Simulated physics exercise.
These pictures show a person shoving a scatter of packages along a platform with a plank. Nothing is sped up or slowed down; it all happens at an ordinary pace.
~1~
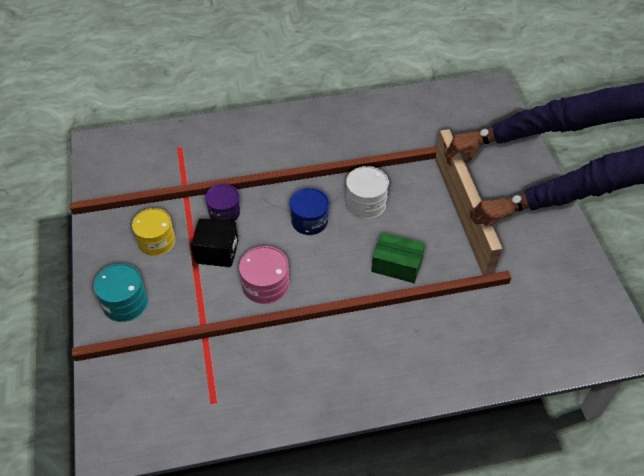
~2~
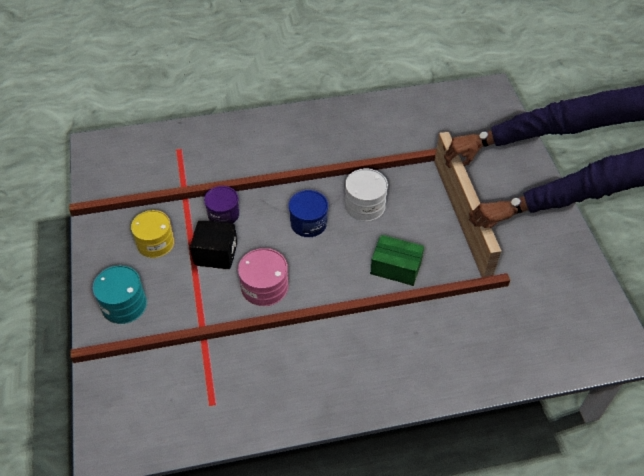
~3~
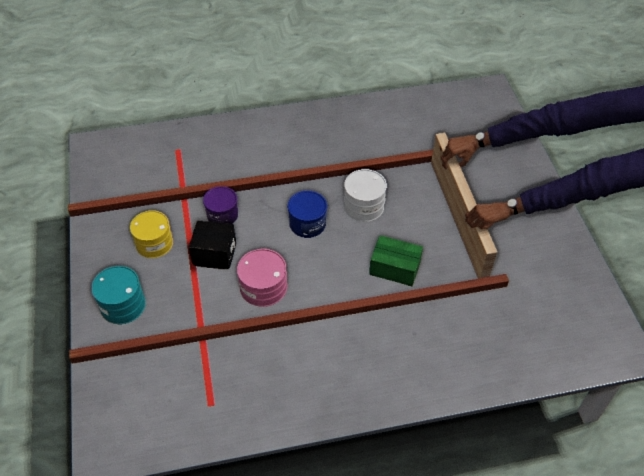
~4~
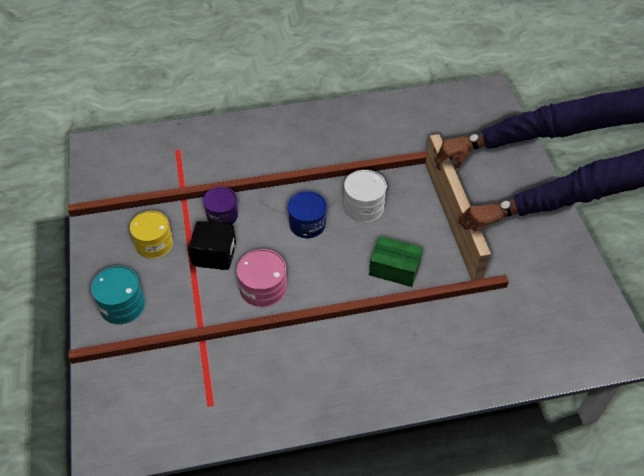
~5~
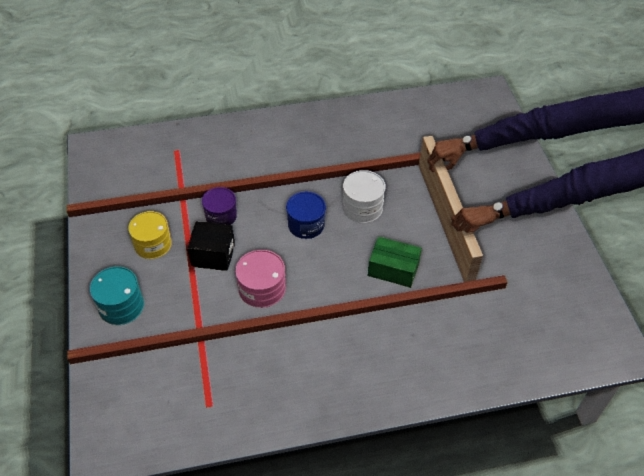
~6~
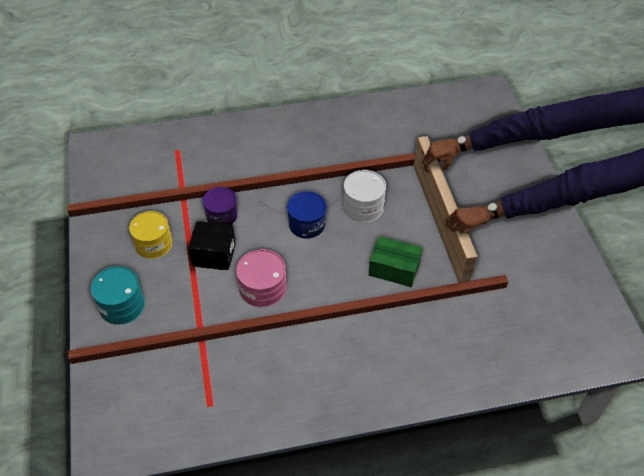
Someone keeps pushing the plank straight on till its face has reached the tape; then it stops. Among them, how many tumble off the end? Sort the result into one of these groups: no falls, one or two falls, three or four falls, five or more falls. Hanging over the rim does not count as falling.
No falls.
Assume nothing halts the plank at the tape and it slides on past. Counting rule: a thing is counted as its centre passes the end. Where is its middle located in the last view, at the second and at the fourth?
At (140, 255) for the second, at (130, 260) for the fourth.
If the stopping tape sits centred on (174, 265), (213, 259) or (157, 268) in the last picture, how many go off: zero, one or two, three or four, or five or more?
One or two; not one; one to two.
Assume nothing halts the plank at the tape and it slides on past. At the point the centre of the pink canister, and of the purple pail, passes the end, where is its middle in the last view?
I reckon its middle sits around (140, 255) and then around (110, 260).
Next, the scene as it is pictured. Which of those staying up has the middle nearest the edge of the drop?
The turquoise canister winds up nearest.
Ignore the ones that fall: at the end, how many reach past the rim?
I count 1 overhanging.
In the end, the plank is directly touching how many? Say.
It's 2.
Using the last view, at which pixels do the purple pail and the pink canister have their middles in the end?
Looks like one lands around (140, 211), and the other around (123, 305).
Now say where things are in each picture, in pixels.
Turquoise canister (121, 293); yellow canister (154, 232); black parcel (215, 243); plank (466, 201); tape (194, 259), in the first picture.
Yellow canister (153, 234); purple pail (223, 207), in the second picture.
Black parcel (213, 245); blue pail (307, 215), in the third picture.
Turquoise canister (119, 295); pink canister (262, 278), in the fourth picture.
Yellow canister (150, 235); green box (394, 262), in the fifth picture.
Turquoise canister (118, 296); yellow canister (151, 235); black parcel (212, 246); plank (443, 208); tape (192, 262), in the sixth picture.
A little later, none off yet; turquoise canister at rest near (118, 296); yellow canister at rest near (151, 235); black parcel at rest near (212, 246).
Next, none off yet; turquoise canister at rest near (118, 296); yellow canister at rest near (151, 235); black parcel shifted a little near (203, 250).
Later still, none off yet; turquoise canister at rest near (118, 296); yellow canister shifted a little near (147, 233); black parcel shifted well along near (145, 267).
When it is over, the number that fall off is zero.
